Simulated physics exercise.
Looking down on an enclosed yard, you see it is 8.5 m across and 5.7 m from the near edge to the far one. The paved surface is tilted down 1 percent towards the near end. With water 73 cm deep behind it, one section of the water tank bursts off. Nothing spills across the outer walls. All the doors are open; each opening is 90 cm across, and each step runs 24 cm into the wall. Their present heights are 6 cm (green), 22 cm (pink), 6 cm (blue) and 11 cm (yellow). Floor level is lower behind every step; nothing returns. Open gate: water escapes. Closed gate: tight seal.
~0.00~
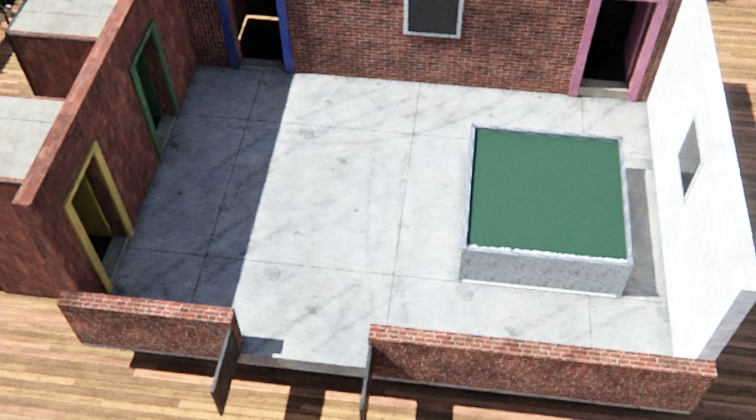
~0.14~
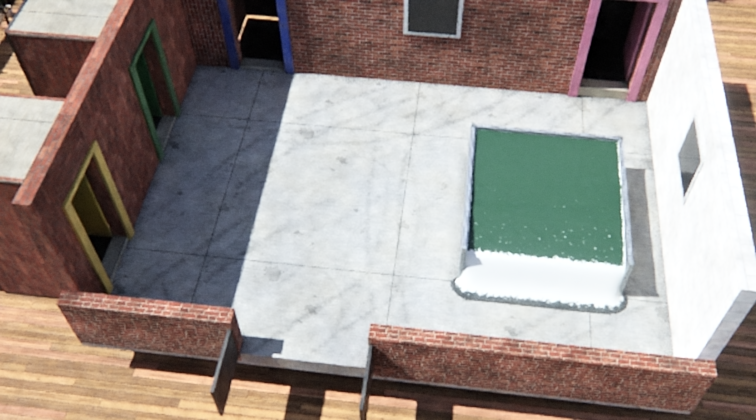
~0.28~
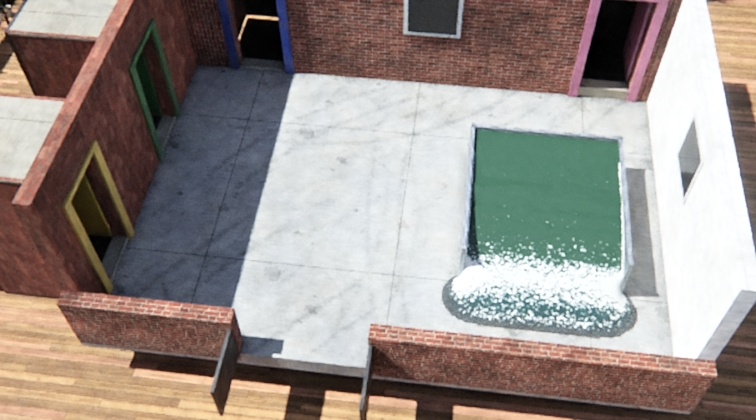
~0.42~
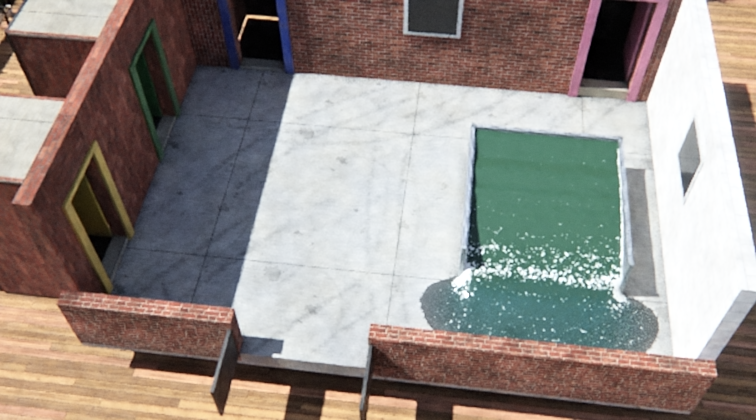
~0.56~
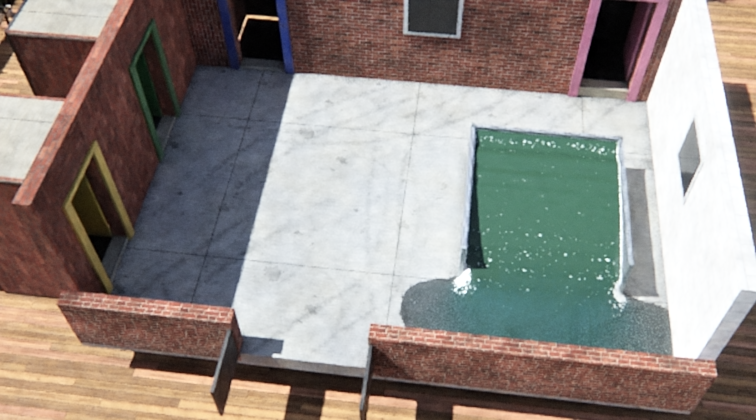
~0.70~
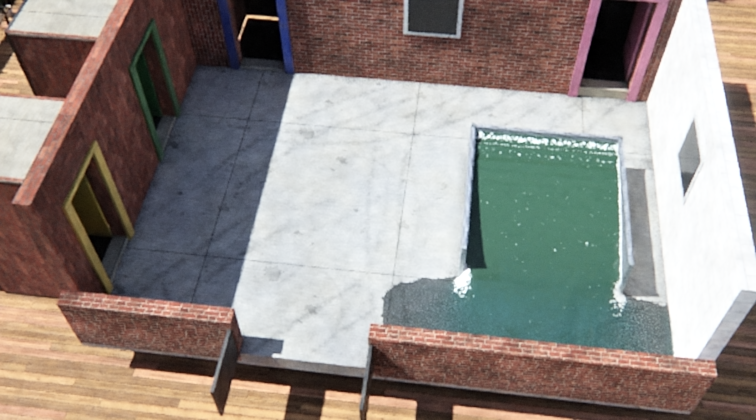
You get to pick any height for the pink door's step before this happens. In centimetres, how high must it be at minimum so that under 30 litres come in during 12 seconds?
At least 27 cm or so.
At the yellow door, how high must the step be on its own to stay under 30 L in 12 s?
At the yellow door you'd want roughly 15 cm.
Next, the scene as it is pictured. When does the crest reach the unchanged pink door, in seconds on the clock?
Around 4.0 s.
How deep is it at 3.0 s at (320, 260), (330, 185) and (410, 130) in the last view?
About 6, 1 and 0 cm.
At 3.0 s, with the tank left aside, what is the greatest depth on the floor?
It gets to close to 42 centimetres there.
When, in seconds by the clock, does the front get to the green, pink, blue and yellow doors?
Arrival times - green: 3.8 s; pink: 2.8 s; blue: 5.5 s; yellow: 2.8 s.
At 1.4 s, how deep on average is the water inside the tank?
About 41 cm.
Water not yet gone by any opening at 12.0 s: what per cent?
Some 84 per cent remains.
After 1.4 s water covers 15 % of the floor, deepest (65 cm) near (662, 385); it has not reached the pink door.
After 3.0 s water covers 50 % of the floor, deepest (42 cm) near (662, 385); 17 cm at the pink door, 0 litres in over its 22 cm step.
After 12.0 s water covers 100 % of the floor, deepest (16 cm) near (98, 322); 11 cm at the pink door, 58 litres in over its 22 cm step.
At the pink door as built, the water arrived by 2.9 s and peaked near 30 cm at 4.0 s.
Run again over the same 12 s with other heights there, 44 litres in over 24 cm, 10 litres over 33 cm. The limit of 30 litres is kept from about 27 cm up.
